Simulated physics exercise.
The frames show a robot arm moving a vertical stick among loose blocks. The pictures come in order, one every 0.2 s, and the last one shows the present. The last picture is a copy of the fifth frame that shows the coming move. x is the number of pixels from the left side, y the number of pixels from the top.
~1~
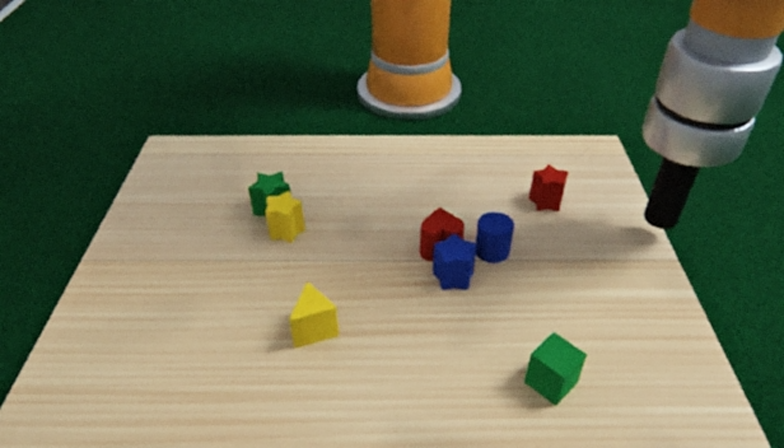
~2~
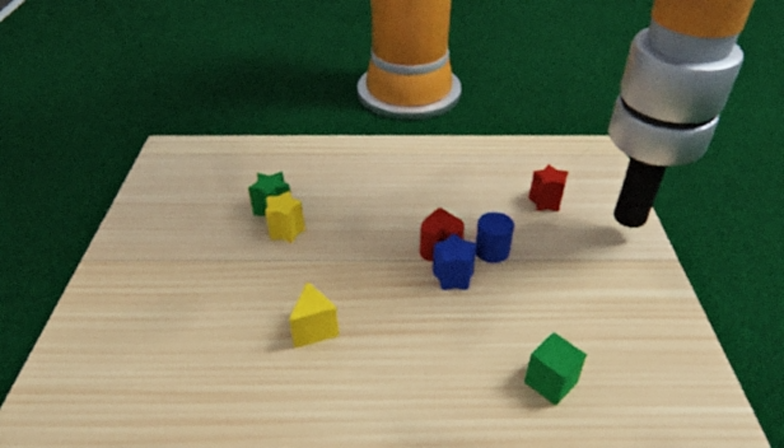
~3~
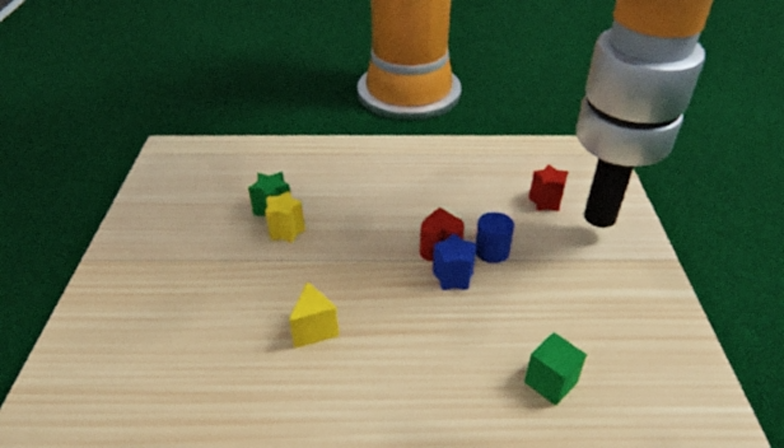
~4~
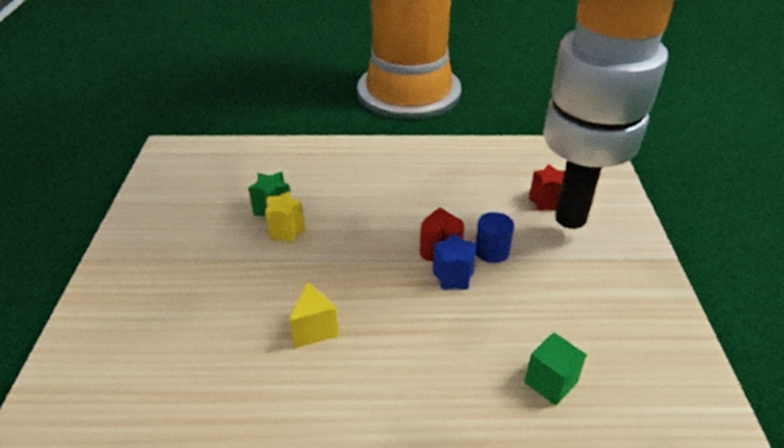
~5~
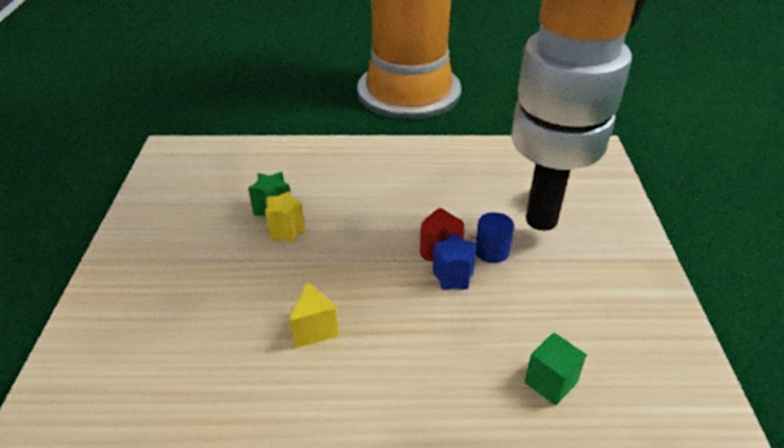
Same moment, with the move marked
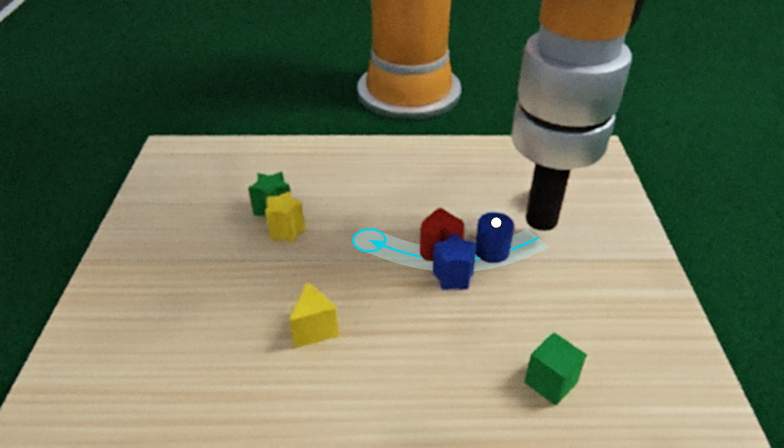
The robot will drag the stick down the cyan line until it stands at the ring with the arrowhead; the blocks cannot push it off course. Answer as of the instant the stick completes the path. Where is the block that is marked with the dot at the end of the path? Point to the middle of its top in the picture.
Its top middle is near (390, 246).
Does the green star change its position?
No, it doesn't check out.
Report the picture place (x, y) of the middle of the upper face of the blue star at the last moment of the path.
I expect it at (427, 268).
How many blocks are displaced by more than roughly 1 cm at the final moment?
Three or more blocks.
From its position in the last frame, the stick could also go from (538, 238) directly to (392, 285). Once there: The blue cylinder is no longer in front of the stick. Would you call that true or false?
False
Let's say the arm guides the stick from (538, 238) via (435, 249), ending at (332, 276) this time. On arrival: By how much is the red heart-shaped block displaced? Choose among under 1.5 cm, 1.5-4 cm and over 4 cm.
Verdict: More than 4 cm.
Drawn move, from (538, 238) through (487, 257) and (425, 257) to (369, 240); the dot is on the blue cylinder.
What follows on the original path. One third of the way, stick (488, 241); red heart-shaped block (420, 222), turned 40° clockwise; blue star (443, 256); blue cylinder (456, 234).
Two thirds of the way, stick (425, 241); red heart-shaped block (389, 219); blue star (427, 268), turned 55° anticlockwise; blue cylinder (399, 246).
At the end, stick (369, 224); green star still; red heart-shaped block (341, 201), turned 170° clockwise; blue star (427, 268), turned 55° anticlockwise; blue cylinder (390, 246); red star still.
